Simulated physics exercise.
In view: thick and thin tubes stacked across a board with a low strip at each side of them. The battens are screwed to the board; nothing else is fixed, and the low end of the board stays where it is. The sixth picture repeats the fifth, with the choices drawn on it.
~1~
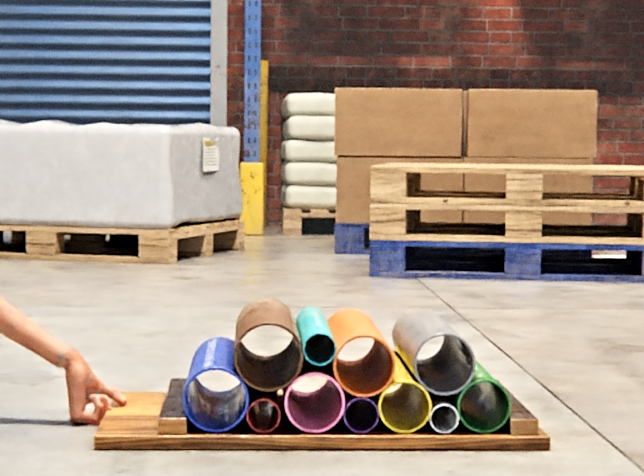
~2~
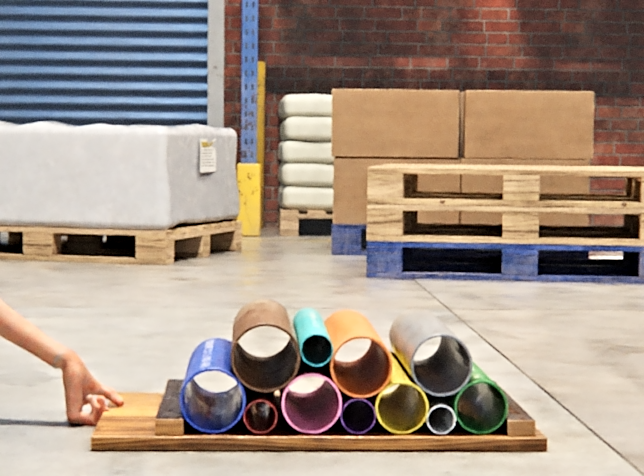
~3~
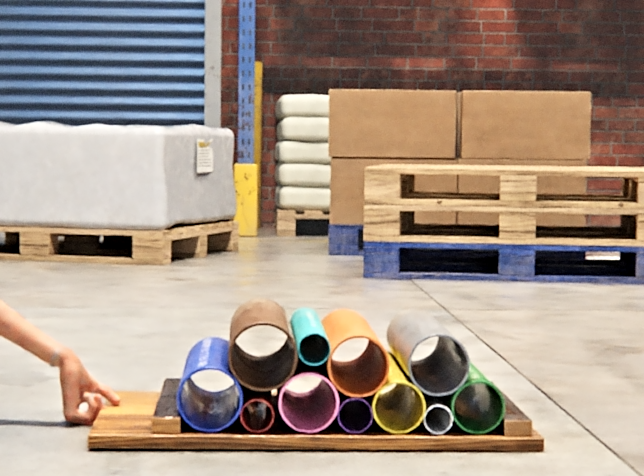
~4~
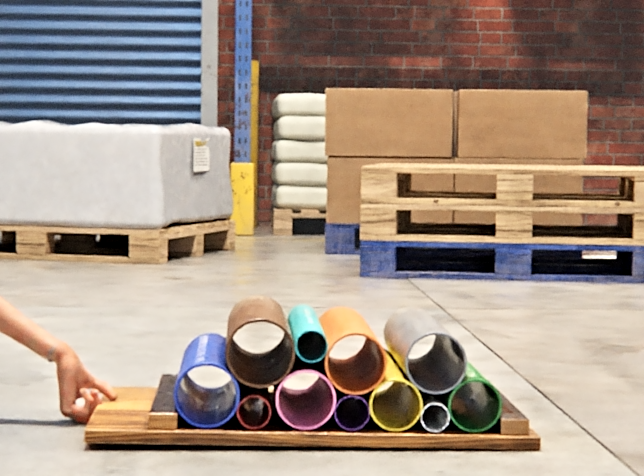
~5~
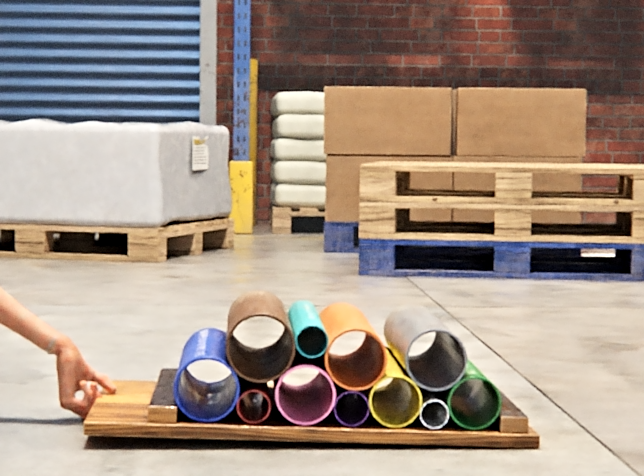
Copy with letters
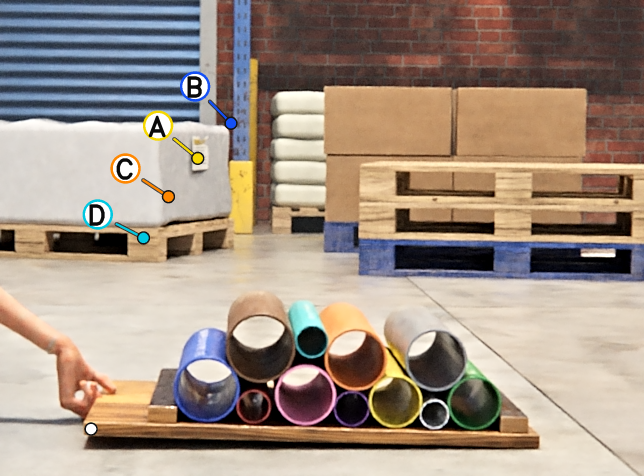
The clip shows colorful thick and thin tubes stacked on a wooden board on a warehouse floor, with a hand at its left end; the view drifts slightly, then the hand raises that end a little.
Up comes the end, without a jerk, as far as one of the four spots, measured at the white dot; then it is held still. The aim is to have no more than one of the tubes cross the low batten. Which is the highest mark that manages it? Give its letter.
The last mark within the limit is C.
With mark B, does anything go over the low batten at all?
Yes, at B.
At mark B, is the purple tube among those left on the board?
Yes, with B.
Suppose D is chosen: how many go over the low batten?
At D the number is none.
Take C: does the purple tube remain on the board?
Yes, with C.
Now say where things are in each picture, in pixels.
In the first frame, yellow tube (405, 406); white tube (444, 418); green tube (484, 406).
In the second frame, green tube (481, 407); brown tube (266, 357).
In the third frame, board (312, 411); blue tube (210, 399); red tube (257, 416); purple tube (355, 416).
In the fourth frame, board (308, 408); blue tube (207, 396); red tube (254, 412).
In the fifth frame, board (308, 404); blue tube (206, 389); red tube (254, 406).
On the marked copy, A at (198, 158); B at (231, 123); C at (168, 197); D at (144, 238); the white dot at (91, 429).
Taking C. A third of the way, board at 19°.
Two thirds of the way, board at 33°.
When it is over, board at 33°, none over the low batten.
As for the rest, A two over the low batten (orange, grey); B five over the low batten; D none over the low batten.
